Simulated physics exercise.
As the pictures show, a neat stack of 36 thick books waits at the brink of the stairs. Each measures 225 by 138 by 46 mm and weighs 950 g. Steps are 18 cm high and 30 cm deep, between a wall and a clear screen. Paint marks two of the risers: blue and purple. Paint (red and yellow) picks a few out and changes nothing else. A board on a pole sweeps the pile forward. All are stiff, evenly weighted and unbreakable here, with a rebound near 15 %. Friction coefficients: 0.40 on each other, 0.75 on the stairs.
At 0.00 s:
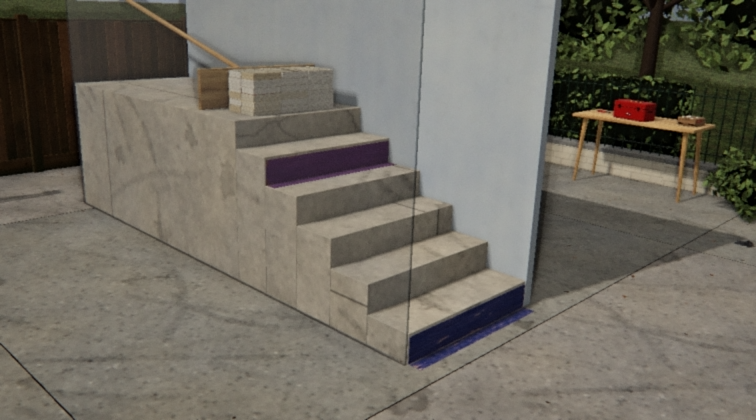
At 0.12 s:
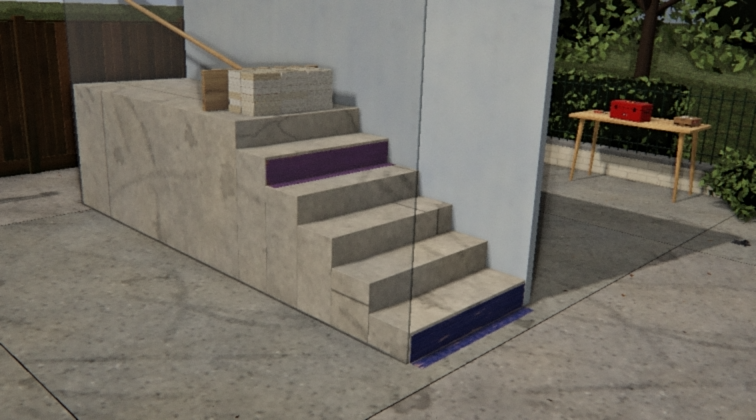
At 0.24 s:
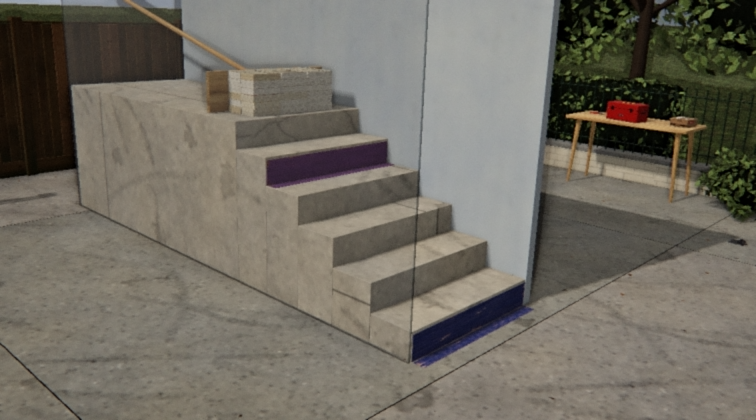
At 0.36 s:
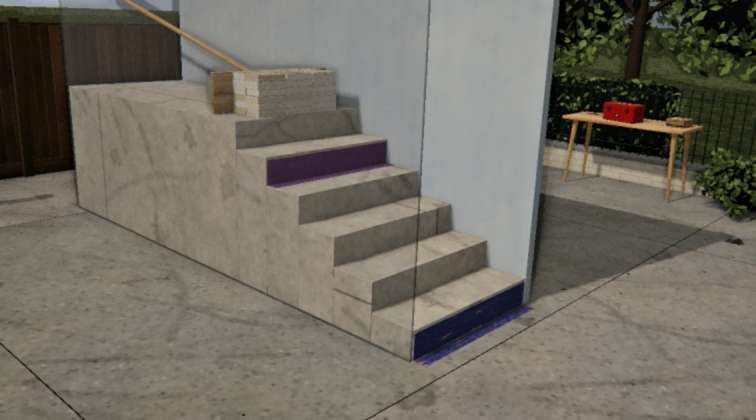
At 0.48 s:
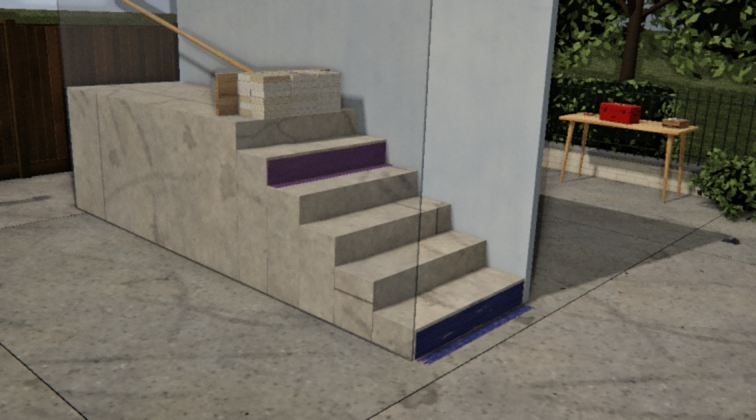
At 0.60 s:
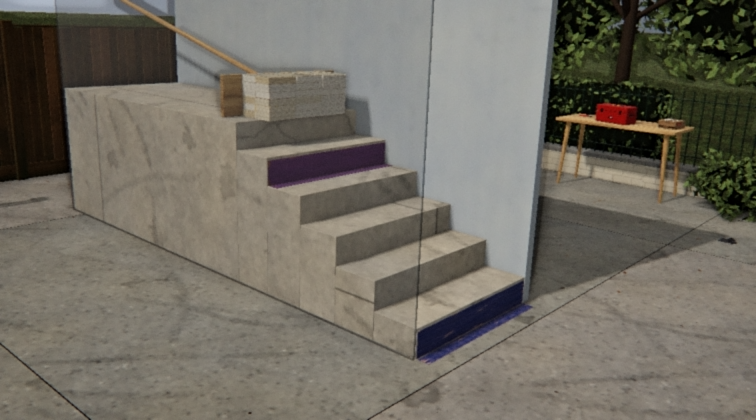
At the start, a pale block-like stack sits at the top of stone steps with one purple and one blue riser, a board on a pole behind it. The board moves up to the stack, then pushes it slowly a short way right, toward the top step's edge, while the camera drifts slightly.
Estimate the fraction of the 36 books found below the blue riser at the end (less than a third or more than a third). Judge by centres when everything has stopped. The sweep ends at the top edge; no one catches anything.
The part is under a third.
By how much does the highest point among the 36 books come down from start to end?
Roughly 26 cm.
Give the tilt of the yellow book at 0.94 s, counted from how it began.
About 20°.
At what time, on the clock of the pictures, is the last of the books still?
Near 3.5 s.
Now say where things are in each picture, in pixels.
In the first frame (pixels give the middle of a visible side; the camera moves round a little), board (199, 77) 47 cm from the edge; blue riser, near end, (427, 362); purple riser, near end, (283, 185); yellow book (268, 105); red book (267, 98); none has stirred.
The second frame shows board (203, 79) 41 cm from the edge; red book (267, 98).
The third frame shows board (207, 80) 36 cm from the edge; yellow book (268, 105); movement in 6 of them.
The fourth frame shows board (212, 81) 30 cm from the edge; yellow book (273, 107) 55 mm from its place; red book (272, 100) 54 mm from its place; movement in 36 of them.
The fifth frame shows board (217, 82) 25 cm from the edge; red book (277, 101) 11 cm from its place; yellow book (278, 108) 11 cm from its place; movement in 36 of them.
The sixth frame shows board (221, 84) 19 cm from the edge; blue riser, near end, (434, 356); purple riser, near end, (285, 185); red book (282, 102) 16 cm from its place; yellow book (283, 109) 16 cm from its place; movement in 36 of them.
After 0.72 s, none of the 36 books below the blue riser, 36 disturbed; yellow book 12° from how it stood, 14 mm lower; red book 12° from how it stood.
After 0.94 s, none of the 36 books below the blue riser, 36 disturbed; red book 20° from how it stood, 18 cm lower; yellow book 19° from how it stood, 17 cm lower.
After 1.26 s, none of the 36 books below the blue riser, 36 disturbed; red book on its side; yellow book on its side.
After 1.84 s, none of the 36 books below the blue riser, 36 disturbed; yellow book upside down; red book 58° from how it stood, 36 cm lower.
In the end (3.9 s), 1 of the 36 books below the blue riser; yellow book upside down; red book on its side. That is 3 per cent. From the last view, middles, yellow book near (309, 151), red book near (348, 206).
